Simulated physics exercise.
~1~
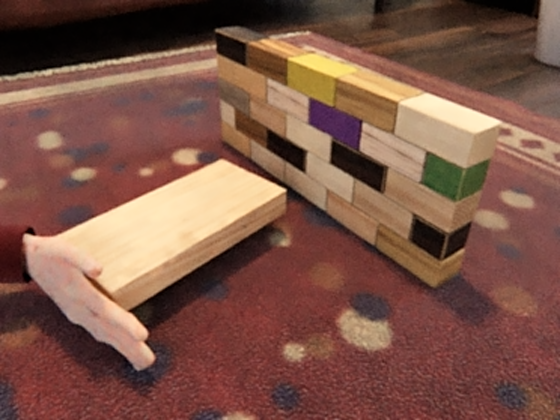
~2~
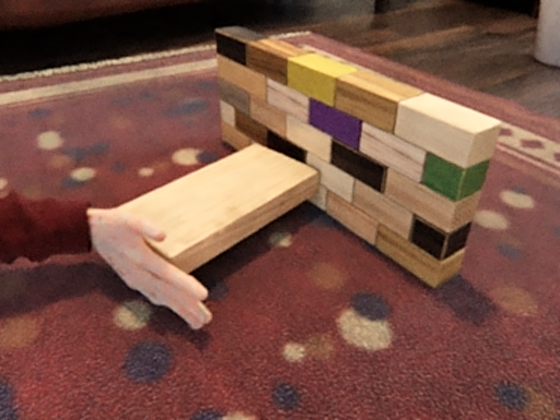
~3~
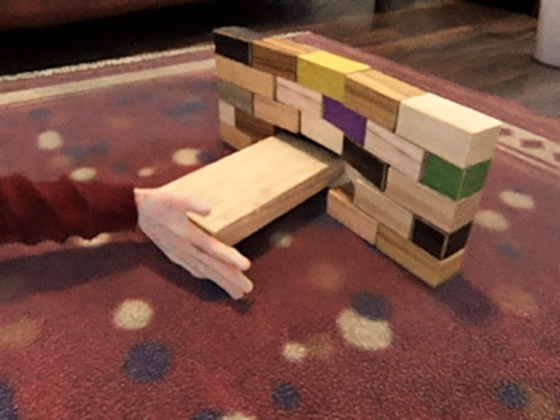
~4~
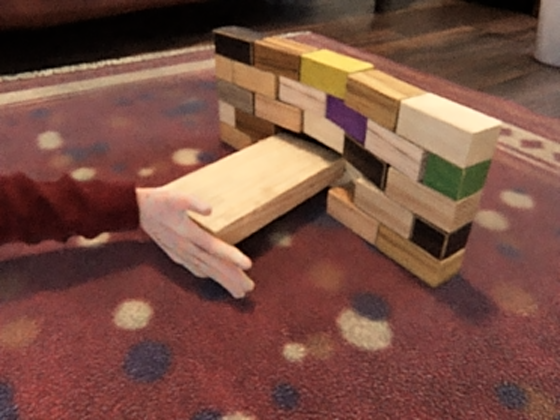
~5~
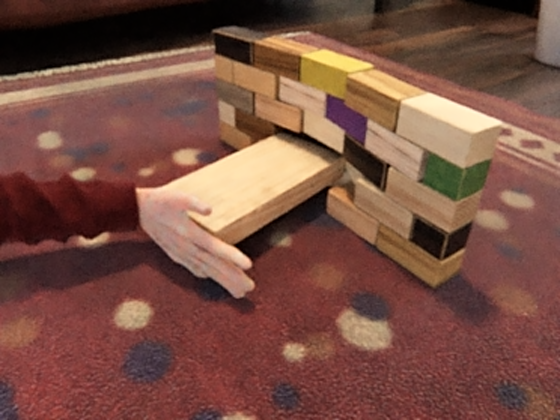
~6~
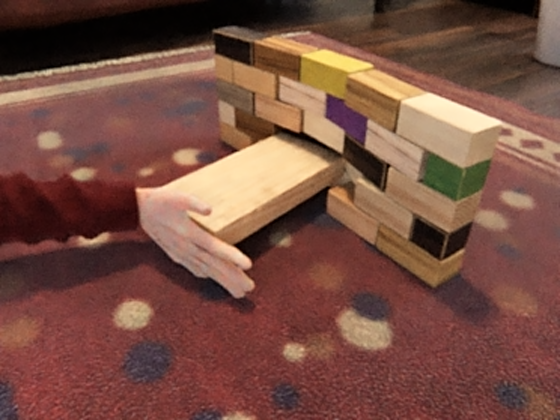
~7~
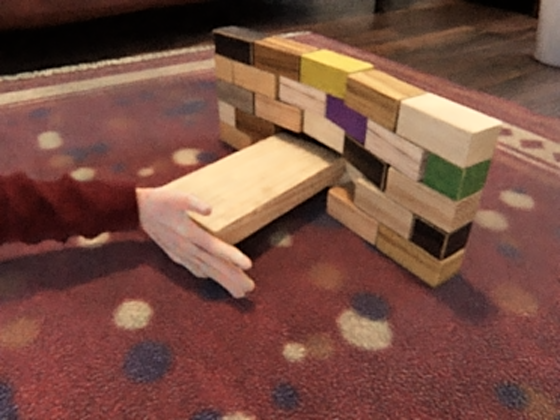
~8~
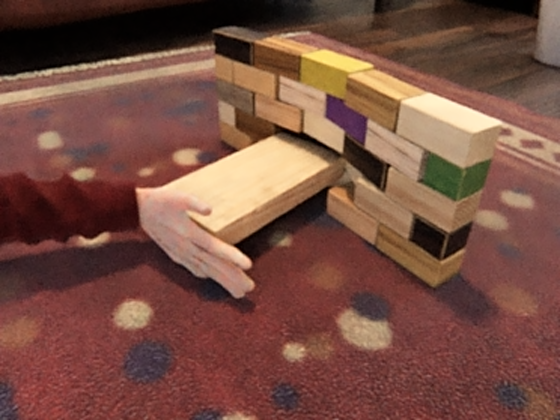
A hand in a dark red sleeve rests against the near end of a long pale wooden block on a red patterned rug, seen from slightly above. To the right stands a low wall of stacked wooden blocks, mostly natural wood, with a yellow one on top, a purple one below it and a green one near the right end. The hand pushes the long block right and away until it meets the wall and shoves some middle blocks back. The wall bends slightly, and the purple and yellow blocks shift a little. The hand then stops, and the wall stays standing.
